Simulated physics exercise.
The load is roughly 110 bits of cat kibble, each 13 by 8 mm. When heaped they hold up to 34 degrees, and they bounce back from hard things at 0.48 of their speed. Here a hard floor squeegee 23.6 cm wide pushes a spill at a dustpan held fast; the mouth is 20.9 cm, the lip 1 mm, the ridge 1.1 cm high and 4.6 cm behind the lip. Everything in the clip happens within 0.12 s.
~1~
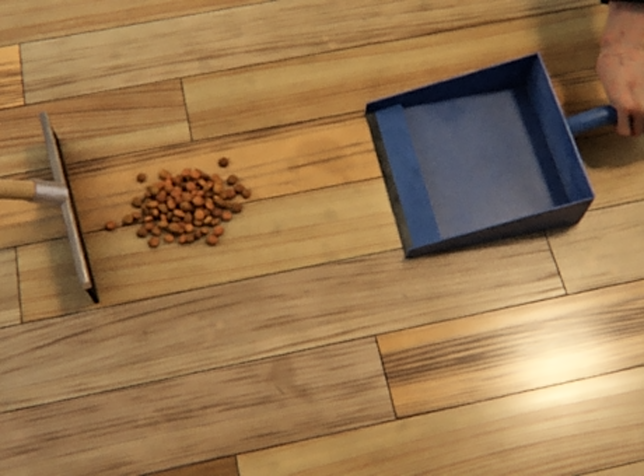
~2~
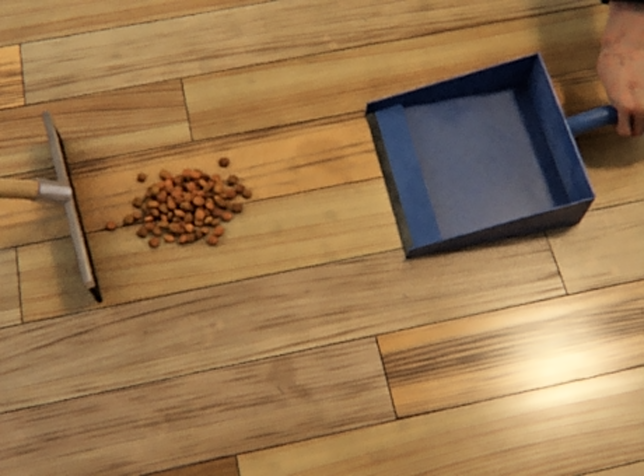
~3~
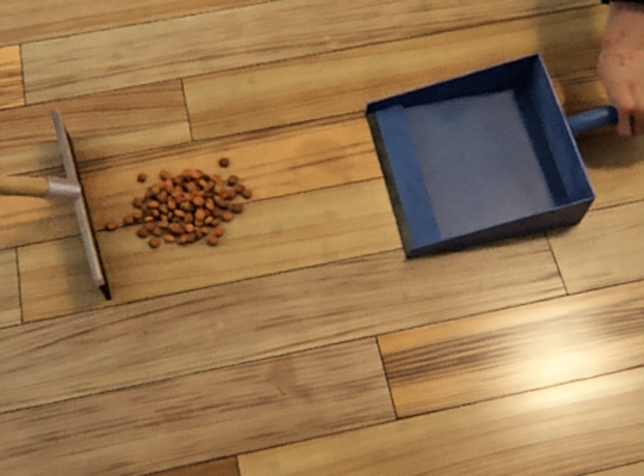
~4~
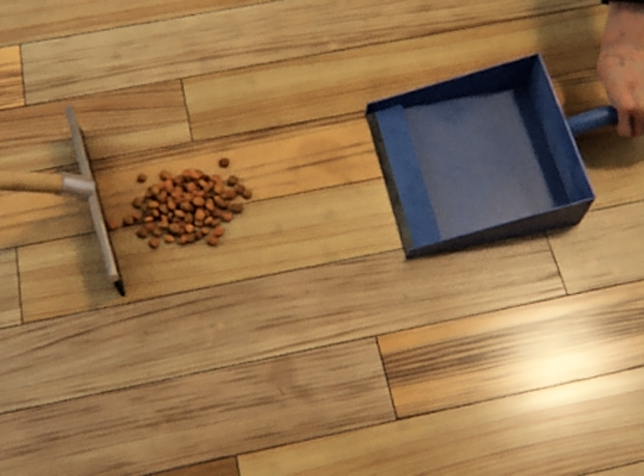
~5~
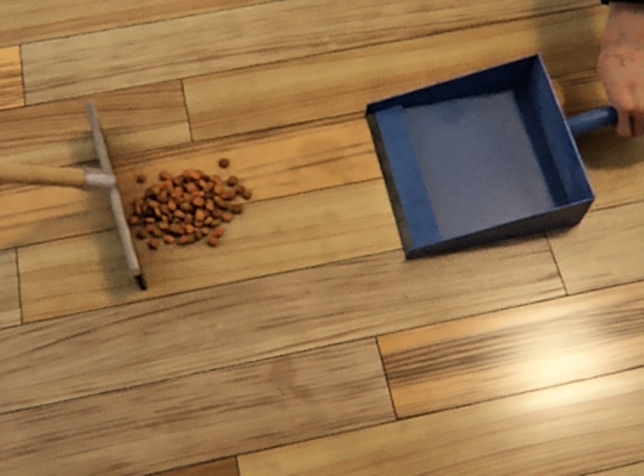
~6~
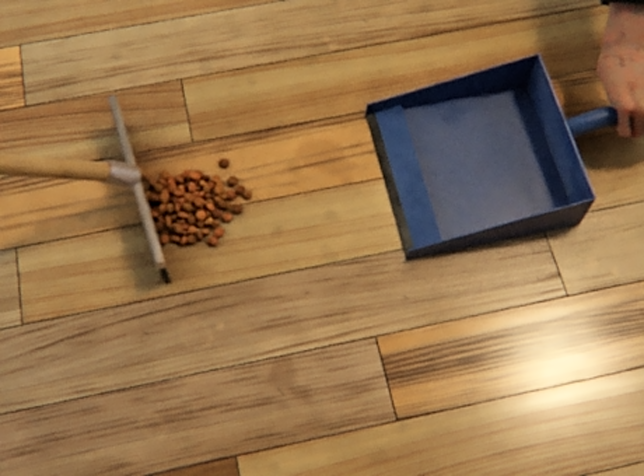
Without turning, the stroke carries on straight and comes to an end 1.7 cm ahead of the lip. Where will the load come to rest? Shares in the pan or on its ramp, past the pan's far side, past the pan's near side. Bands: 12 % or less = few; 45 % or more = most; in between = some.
Shares - in the pan or on its ramp: Most; past the pan's far side: Some; past the pan's near side: Few.
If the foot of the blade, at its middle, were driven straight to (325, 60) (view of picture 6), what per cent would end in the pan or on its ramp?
That would come to near 20 percent.
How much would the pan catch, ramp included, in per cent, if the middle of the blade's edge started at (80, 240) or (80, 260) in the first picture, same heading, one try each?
60 and 60 per cent, roughly.
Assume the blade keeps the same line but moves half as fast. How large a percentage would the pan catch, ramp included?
It would be around 40 percent.
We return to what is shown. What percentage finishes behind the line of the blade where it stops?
Estimate: Around 0 %.
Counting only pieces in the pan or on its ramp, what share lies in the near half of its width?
Something like 30 in a hundred.
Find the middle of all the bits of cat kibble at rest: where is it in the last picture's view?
Centre at rest: Approx. (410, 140) px.
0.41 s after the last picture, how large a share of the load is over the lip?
I'd put it near 55 per cent at that point.
Then, 0.12 s after the last picture, middle of the blade 14 cm from the lip; 0 % over the lip, far side 10 %, near side 0 %.
Then, 0.19 s after the last picture, middle of the blade 6 cm from the lip; 0 % over the lip, far side 15 %, near side 0 %.
Then, 0.41 s after the last picture, middle of the blade 3 cm from the lip; 55 % over the lip, far side 20 %, near side 0 %.
In the end, pan 55 %, far side 20 %, near side 0 %, in front of the lip or behind the blade 25 %.
